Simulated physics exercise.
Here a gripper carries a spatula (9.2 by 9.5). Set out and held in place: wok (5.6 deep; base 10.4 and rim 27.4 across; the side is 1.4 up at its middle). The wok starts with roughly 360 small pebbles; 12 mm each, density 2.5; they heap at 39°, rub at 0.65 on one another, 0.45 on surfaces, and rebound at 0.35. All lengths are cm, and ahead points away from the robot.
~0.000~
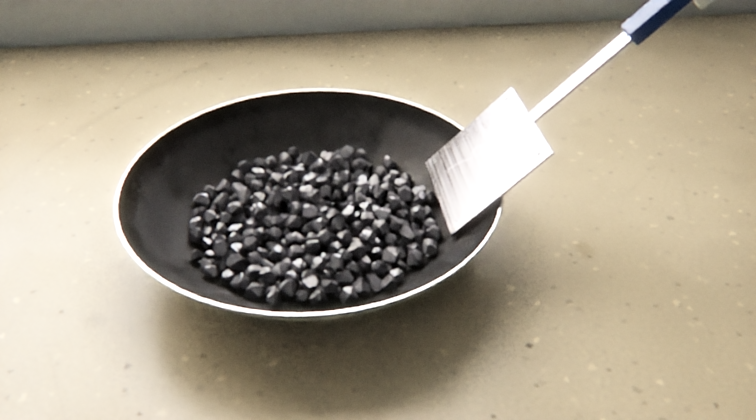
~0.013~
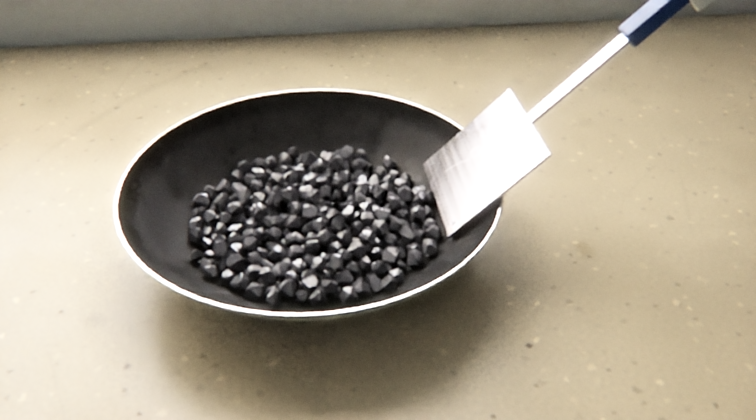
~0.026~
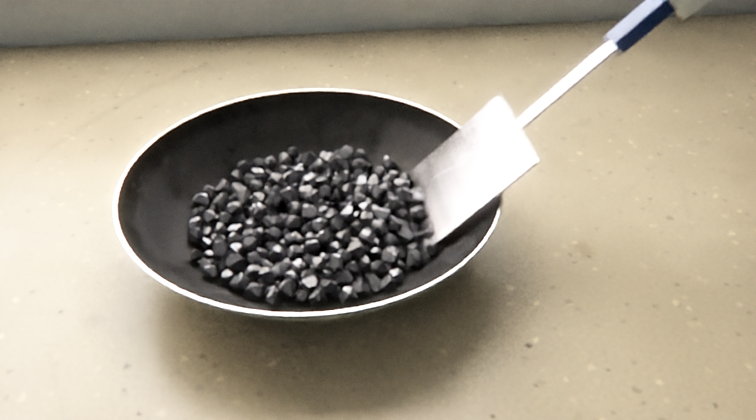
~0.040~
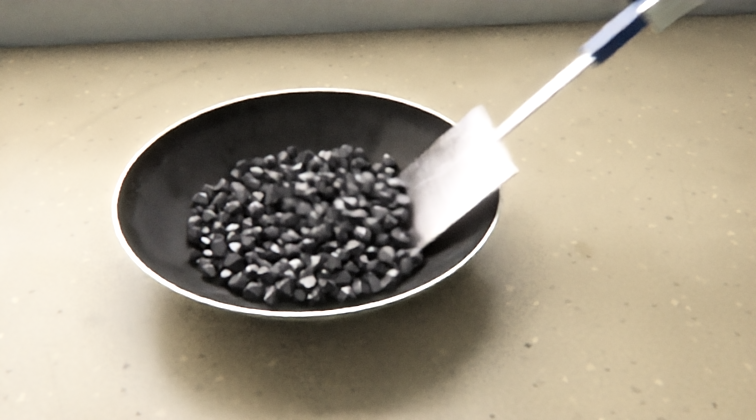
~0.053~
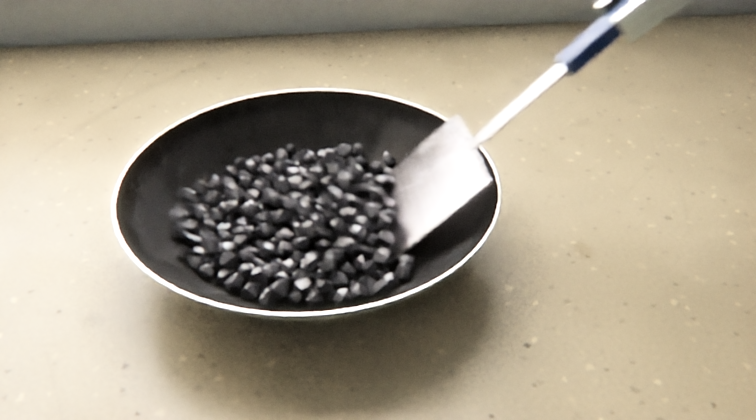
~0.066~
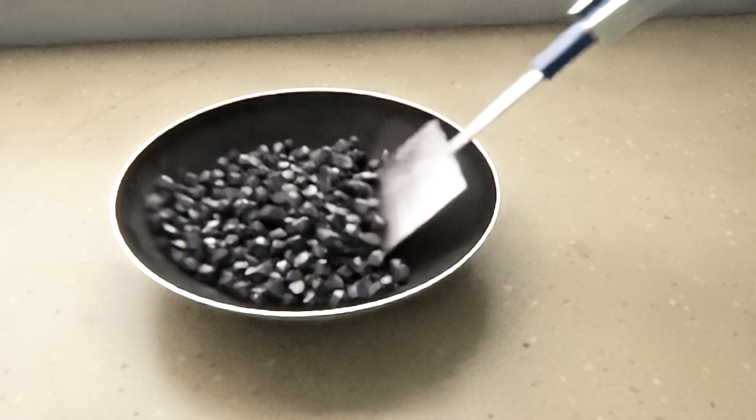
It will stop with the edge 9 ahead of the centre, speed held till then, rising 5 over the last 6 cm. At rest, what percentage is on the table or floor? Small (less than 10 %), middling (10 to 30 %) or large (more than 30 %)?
Share on the table or floor: Large (more than 30 %).
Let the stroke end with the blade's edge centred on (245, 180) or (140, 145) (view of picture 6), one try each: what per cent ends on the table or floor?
About 15 and 55 per cent.
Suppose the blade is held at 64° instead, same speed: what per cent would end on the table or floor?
It would be near 45 per cent.
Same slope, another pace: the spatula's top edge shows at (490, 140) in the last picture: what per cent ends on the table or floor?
Some 20 per cent.
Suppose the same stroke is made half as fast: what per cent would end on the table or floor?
It would be near 25 per cent.
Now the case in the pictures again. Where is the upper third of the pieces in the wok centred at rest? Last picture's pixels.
At about (204, 222).
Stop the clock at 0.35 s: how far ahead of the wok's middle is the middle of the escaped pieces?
Some 26 cm.
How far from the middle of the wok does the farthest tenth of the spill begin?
About 65 cm.
After 0.10 s, sloping 45°, highest piece 8 above the table; 365 in the wok.
After 0.13 s, sloping 45°, highest piece 9 above the table; 357 in the wok, 8 on the blade or in flight.
After 0.35 s, sloping 45°, highest piece 27 above the table; 185 in the wok, 97 on the table or floor, 83 on the blade or in flight.
After 1.40 s, sloping 45°, highest piece 4 above the table; 184 in the wok, 181 on the table or floor.
In the end, 184 in the wok, 181 on the table or floor. That is 50 % on the table or floor.
